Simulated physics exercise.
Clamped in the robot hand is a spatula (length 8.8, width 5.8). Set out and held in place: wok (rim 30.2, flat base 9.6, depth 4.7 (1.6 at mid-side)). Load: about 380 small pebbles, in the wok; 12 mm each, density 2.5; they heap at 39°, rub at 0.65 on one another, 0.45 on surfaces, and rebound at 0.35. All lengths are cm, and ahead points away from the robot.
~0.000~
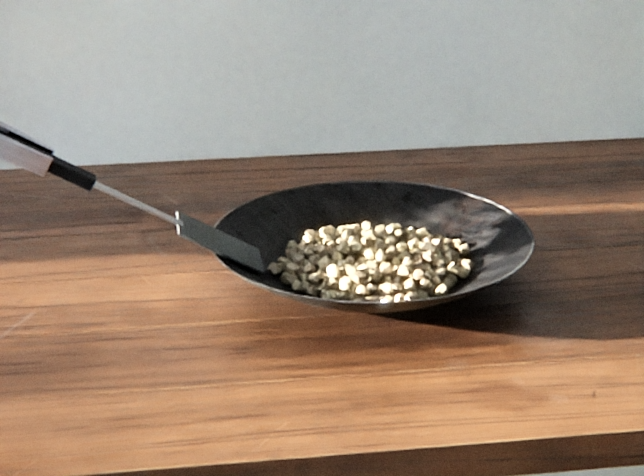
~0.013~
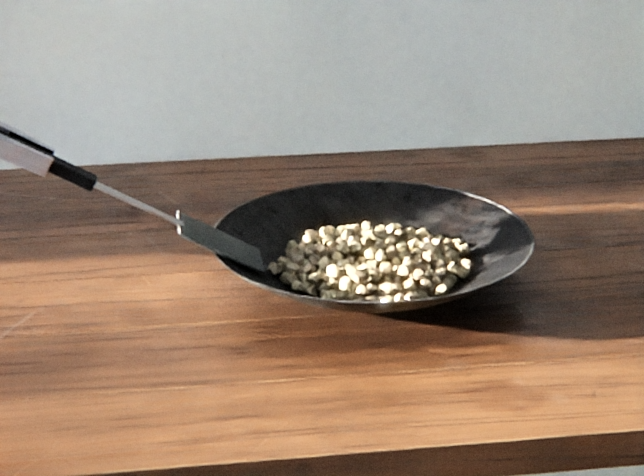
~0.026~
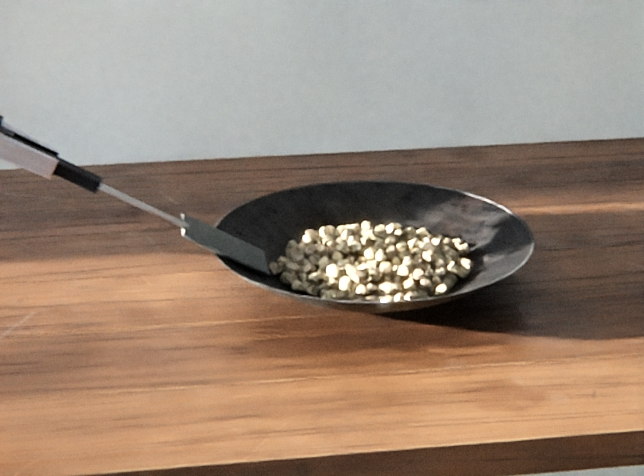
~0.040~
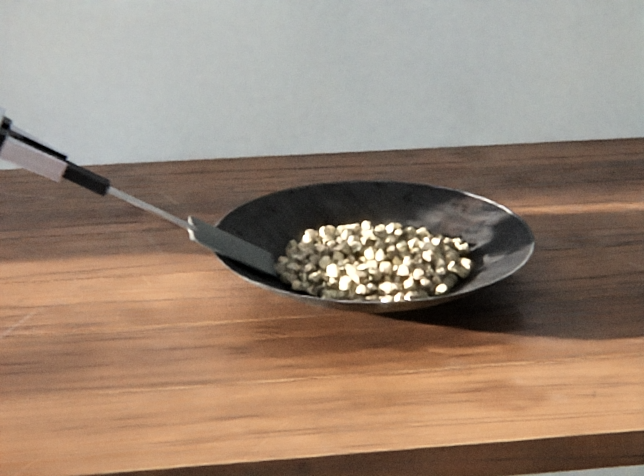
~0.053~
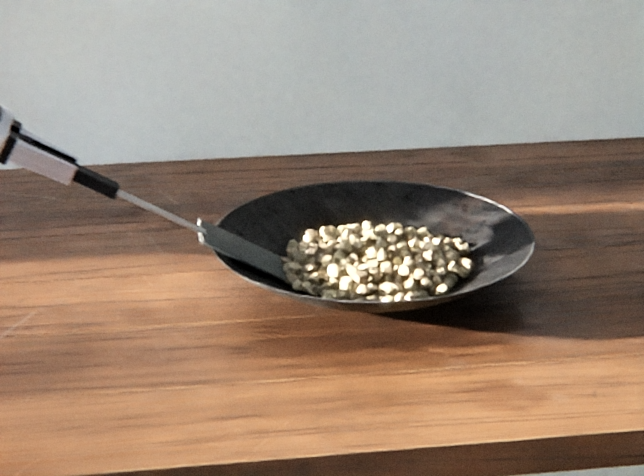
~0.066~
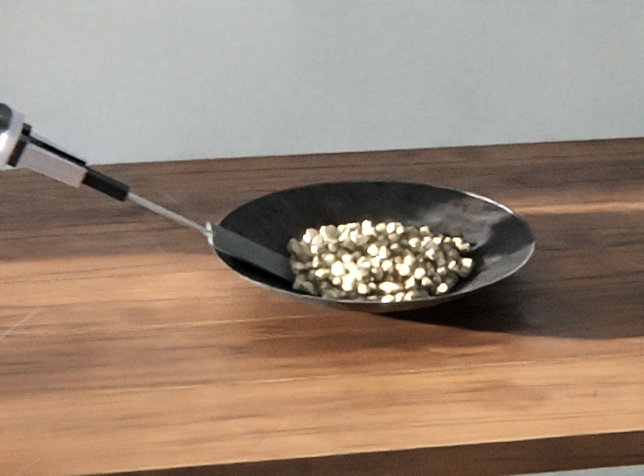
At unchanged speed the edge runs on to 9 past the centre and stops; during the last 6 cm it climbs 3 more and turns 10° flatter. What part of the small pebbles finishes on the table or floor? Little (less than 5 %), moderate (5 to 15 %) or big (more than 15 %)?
On the table or floor the share is moderate, 5 to 15 %.
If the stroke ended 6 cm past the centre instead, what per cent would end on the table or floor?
Then about 0 per cent.
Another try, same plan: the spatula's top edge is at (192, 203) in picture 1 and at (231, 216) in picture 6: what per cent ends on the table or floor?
Some 20 per cent.
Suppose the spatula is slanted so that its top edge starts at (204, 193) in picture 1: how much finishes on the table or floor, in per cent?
Some 15 per cent.
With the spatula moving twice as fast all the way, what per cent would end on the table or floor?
In that case some 30 per cent.
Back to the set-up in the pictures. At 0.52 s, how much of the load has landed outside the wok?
Roughly 10 per cent.
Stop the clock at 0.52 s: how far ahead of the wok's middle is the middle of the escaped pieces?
Roughly 18 cm.
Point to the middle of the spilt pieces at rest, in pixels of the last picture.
Around (566, 268).
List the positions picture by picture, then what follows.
The first frame shows spatula top edge at (178, 223), sloping 30°; upper third of the load around (372, 256), from x 275 to 465, top at y 230; 375 in the wok.
The second frame shows spatula top edge at (178, 223), sloping 30°; upper third of the load around (372, 256), from x 275 to 465, top at y 230.
The third frame shows spatula top edge at (183, 225), sloping 30°; upper third of the load around (372, 256), from x 275 to 465, top at y 230.
The fourth frame shows spatula top edge at (191, 228), sloping 30°; upper third of the load around (372, 255), from x 280 to 465, top at y 230.
The fifth frame shows spatula top edge at (200, 231), sloping 30°; upper third of the load around (373, 254), from x 285 to 465, top at y 225.
The sixth frame shows spatula top edge at (209, 233), sloping 30°; upper third of the load around (370, 254), from x 295 to 470, top at y 225; 375 in the wok.
By 0.17 s, sloping 30°, highest piece 5 above the table; 375 in the wok.
By 0.27 s, sloping 27°, highest piece 6 above the table; 371 in the wok, 4 on the blade or in flight.
By 0.52 s, sloping 20°, highest piece 7 above the table; 337 in the wok, 36 on the table or floor, 2 on the blade or in flight.
By 1.57 s, sloping 20°, highest piece 6 above the table; 335 in the wok, 40 on the table or floor.
Final count, 335 in the wok, 40 on the table or floor. That is 11 % on the table or floor.
